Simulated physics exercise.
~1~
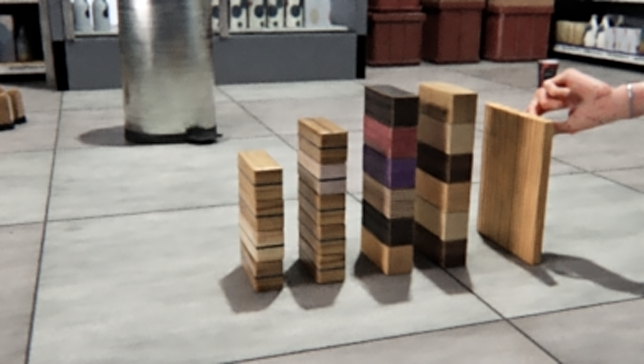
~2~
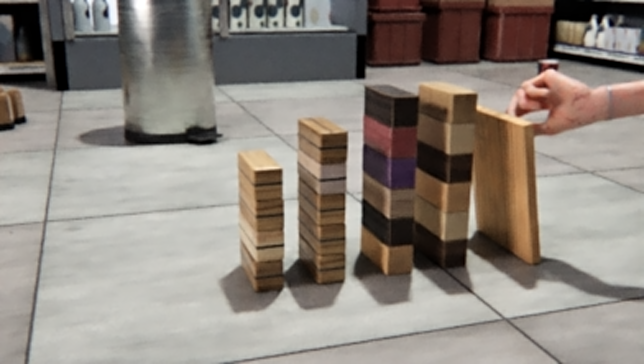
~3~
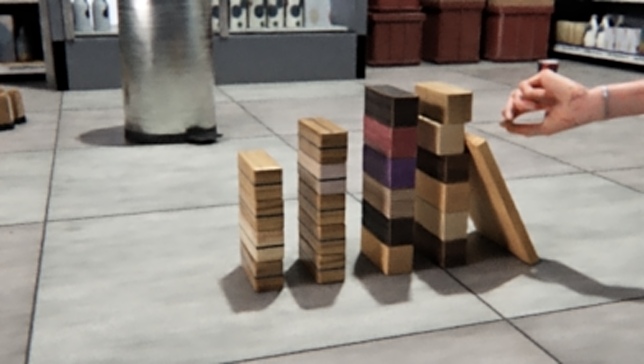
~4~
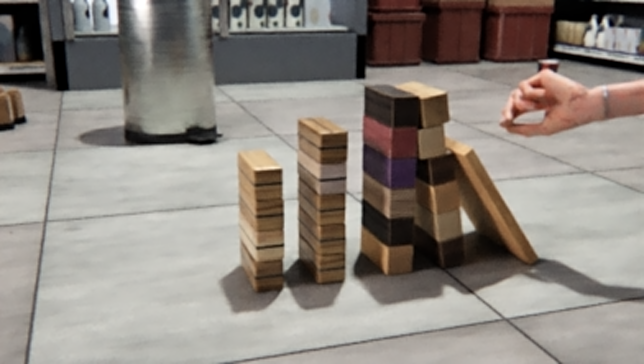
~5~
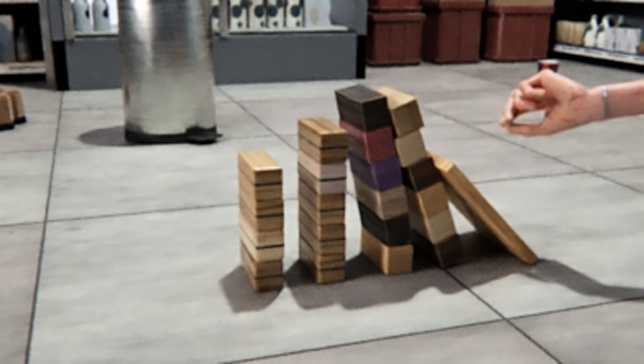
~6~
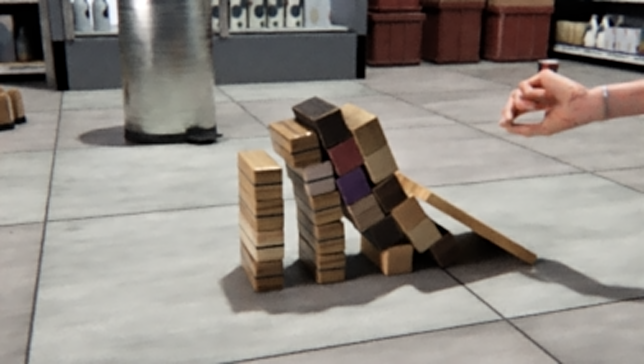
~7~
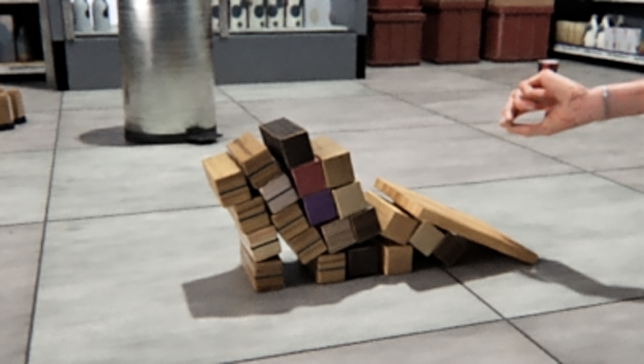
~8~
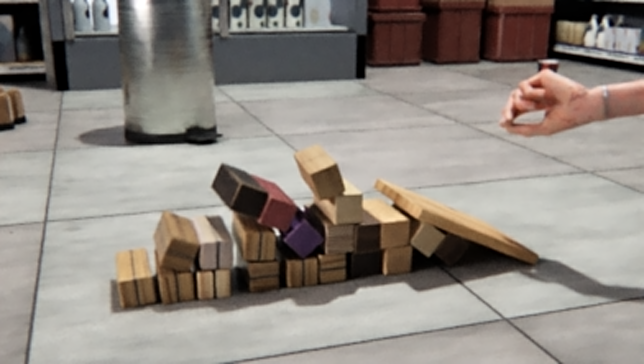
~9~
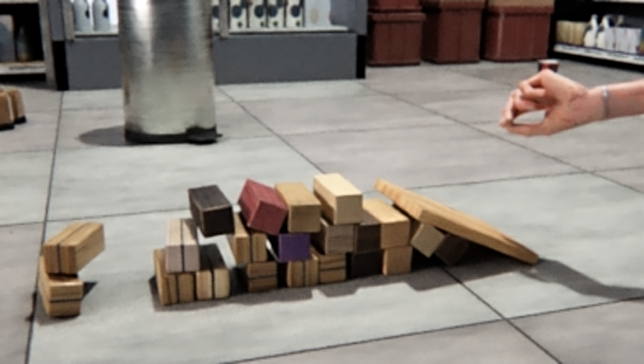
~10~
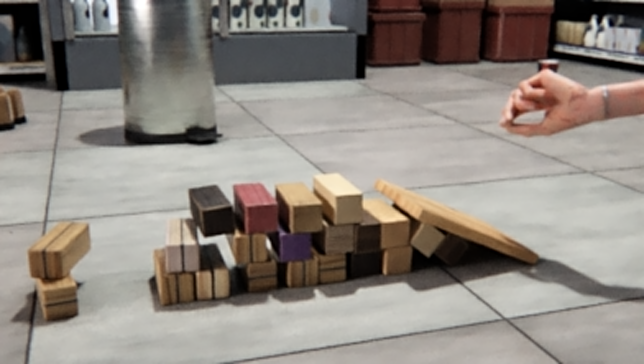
A hand tipping a wooden board leftward into a row of block stacks, toppling them in turn into a low, scattered heap.
